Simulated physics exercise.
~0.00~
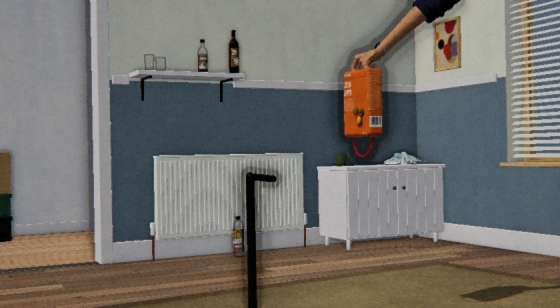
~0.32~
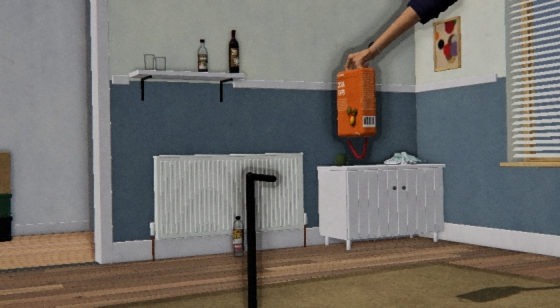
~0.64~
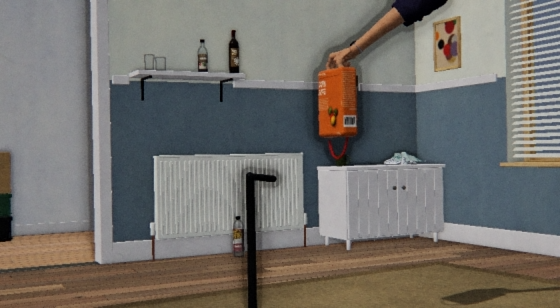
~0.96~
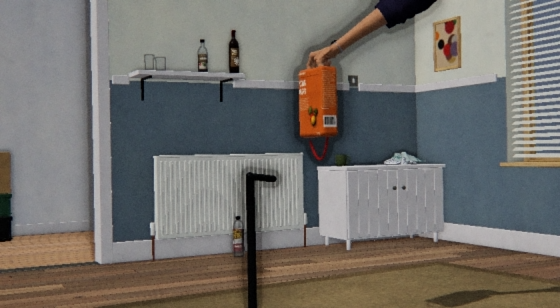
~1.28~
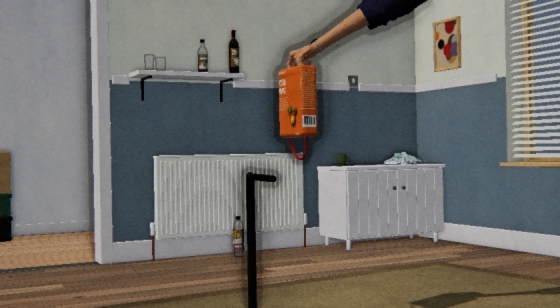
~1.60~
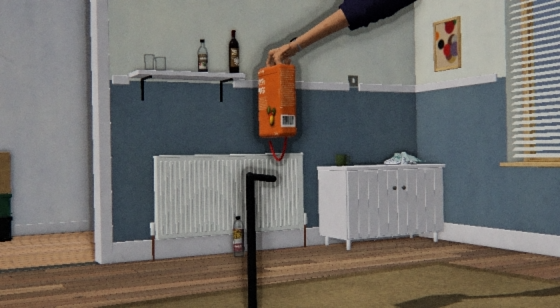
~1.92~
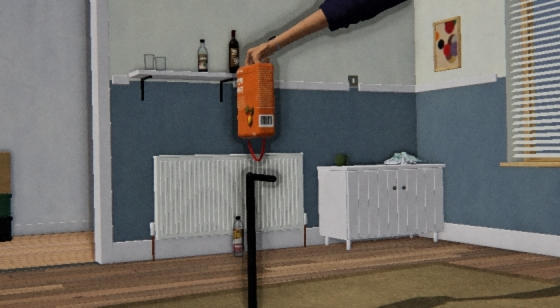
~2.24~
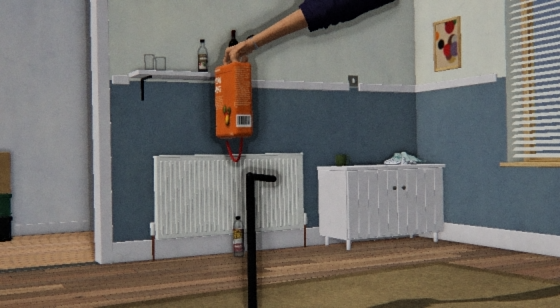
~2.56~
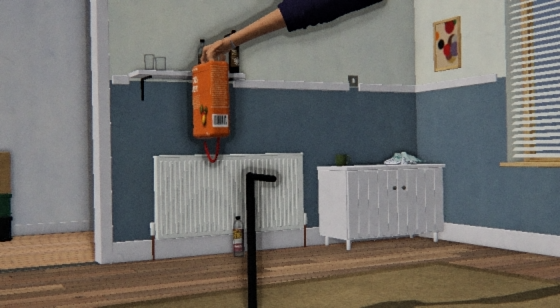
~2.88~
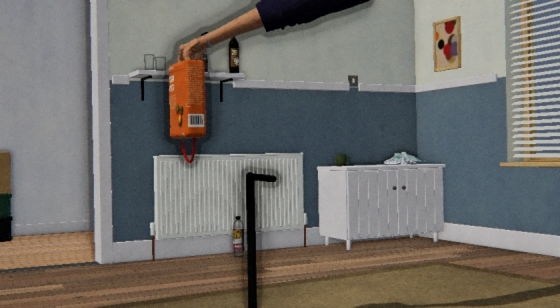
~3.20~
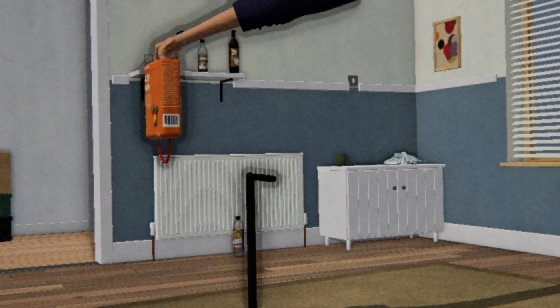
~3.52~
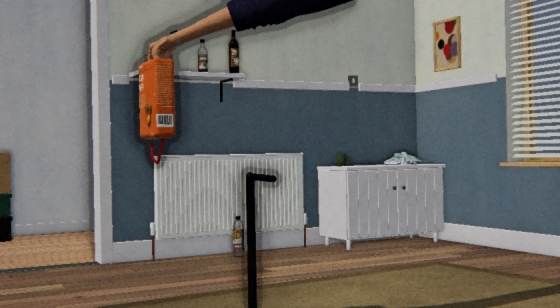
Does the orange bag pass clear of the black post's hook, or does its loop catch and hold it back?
The orange bag passes clear of the hook and carries on to the left, still held in the hand with its loop hanging free.
